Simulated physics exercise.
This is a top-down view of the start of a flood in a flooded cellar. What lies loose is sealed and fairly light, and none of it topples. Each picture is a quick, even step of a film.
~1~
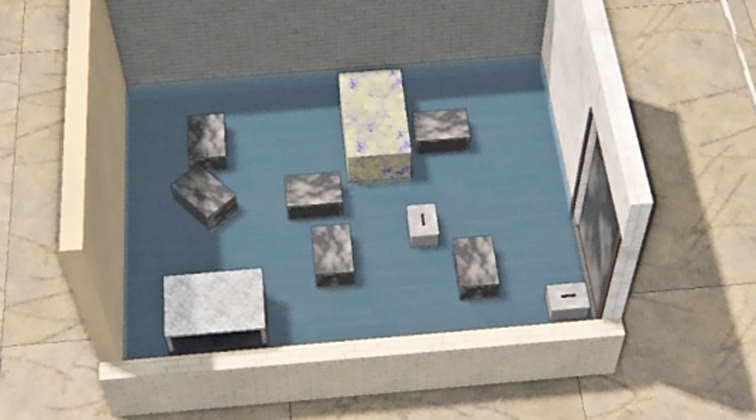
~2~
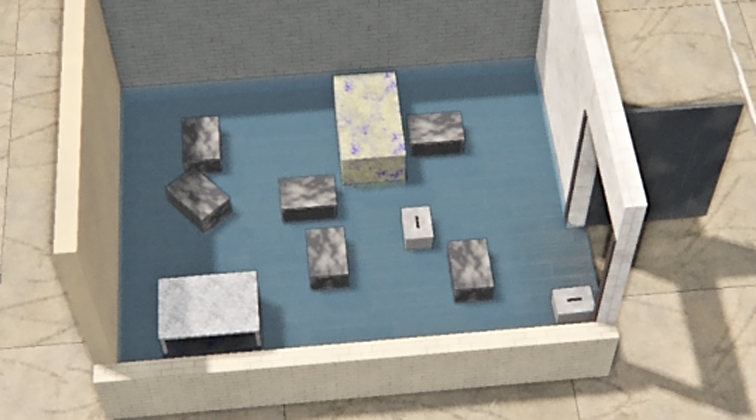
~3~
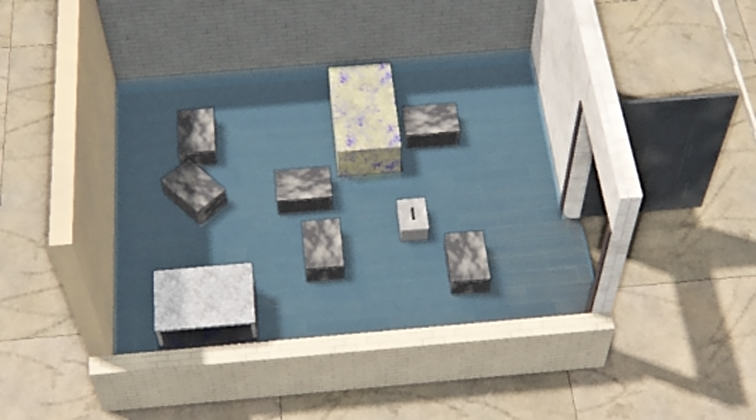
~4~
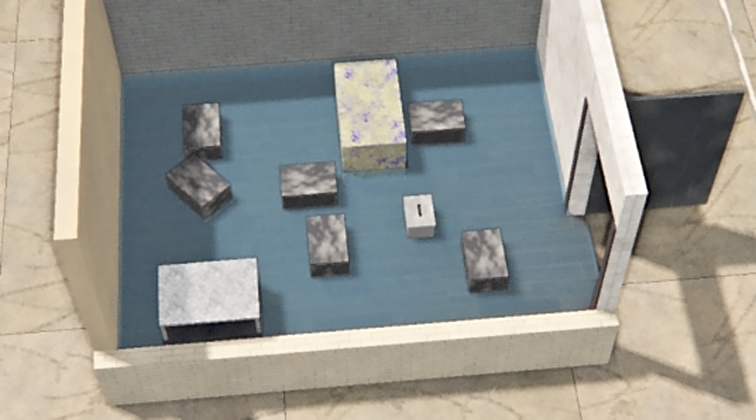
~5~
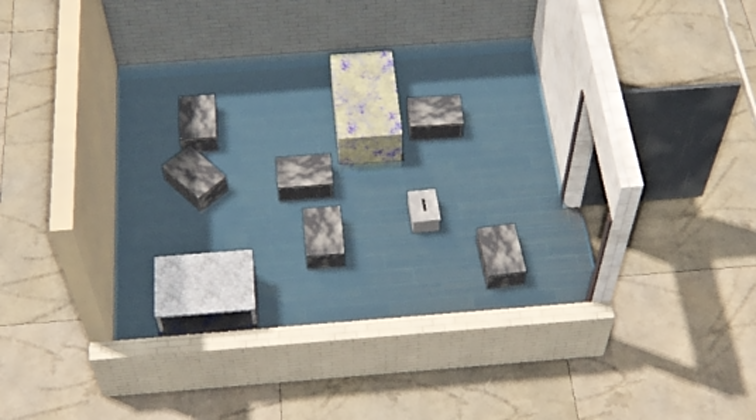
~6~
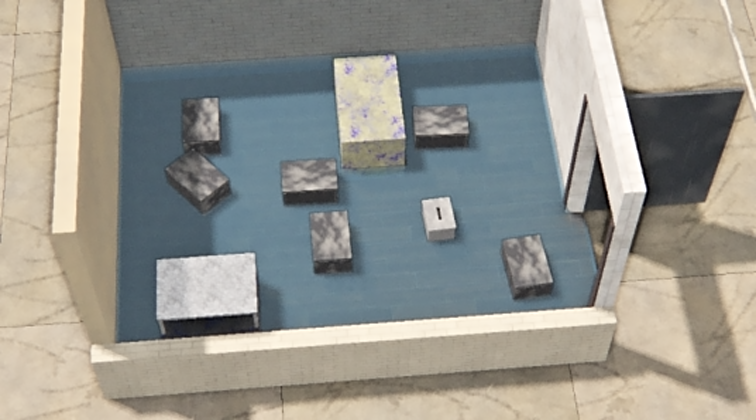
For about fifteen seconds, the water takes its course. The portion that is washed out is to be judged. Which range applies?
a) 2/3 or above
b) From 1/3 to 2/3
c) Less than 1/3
The answer is a.
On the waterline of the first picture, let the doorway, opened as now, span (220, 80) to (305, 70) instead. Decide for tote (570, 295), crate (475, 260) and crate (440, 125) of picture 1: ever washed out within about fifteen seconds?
Per item as listed - not lost, not lost, not lost.
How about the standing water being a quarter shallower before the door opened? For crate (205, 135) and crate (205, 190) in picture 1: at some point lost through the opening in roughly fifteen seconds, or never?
First does not get out, second does not get out.
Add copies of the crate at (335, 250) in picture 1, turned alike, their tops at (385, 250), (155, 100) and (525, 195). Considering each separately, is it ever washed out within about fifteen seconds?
Here's how it goes, in order: Gets out, then does not get out, then gets out.
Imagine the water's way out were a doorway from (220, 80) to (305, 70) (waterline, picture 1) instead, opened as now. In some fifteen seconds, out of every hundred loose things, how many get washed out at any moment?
Estimated share: Around 50 %.
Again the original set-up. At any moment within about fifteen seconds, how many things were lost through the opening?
Exactly 6.
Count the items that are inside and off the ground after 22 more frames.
The total here is 2.
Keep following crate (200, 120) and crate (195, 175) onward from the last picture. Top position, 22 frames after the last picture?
Look for them around (249, 155) and (295, 221).
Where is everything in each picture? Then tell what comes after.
A crate at (476, 261) floats; a tote at (423, 220), afloat; 0 of 8 have shifted, in the first picture.
A crate at (471, 264), afloat; a tote at (417, 223), afloat; 1 of 8 have shifted, in the second picture.
A crate at (468, 256), afloat; a tote at (413, 214) floats; 1 of 8 have shifted, in the third picture.
A crate at (485, 254) floats, close to its start; a tote at (420, 211) floats; 2 of 8 have shifted, in the fourth picture.
A crate at (502, 250) floats, a stride from its start; a tote at (424, 205), afloat, close to its start; 3 of 8 have shifted, in the fifth picture.
A crate at (528, 261) floats, a stride from its start; a tote at (439, 214) floats, close to its start; 5 of 8 have shifted, in the sixth picture.
A moment on, 2 of 8 are out; 6 afloat.
Next, 3 of 8 are out; 5 afloat.
Later, 6 of 8 are out; 2 afloat.
In the end, 6 of 8 are out; 2 afloat.
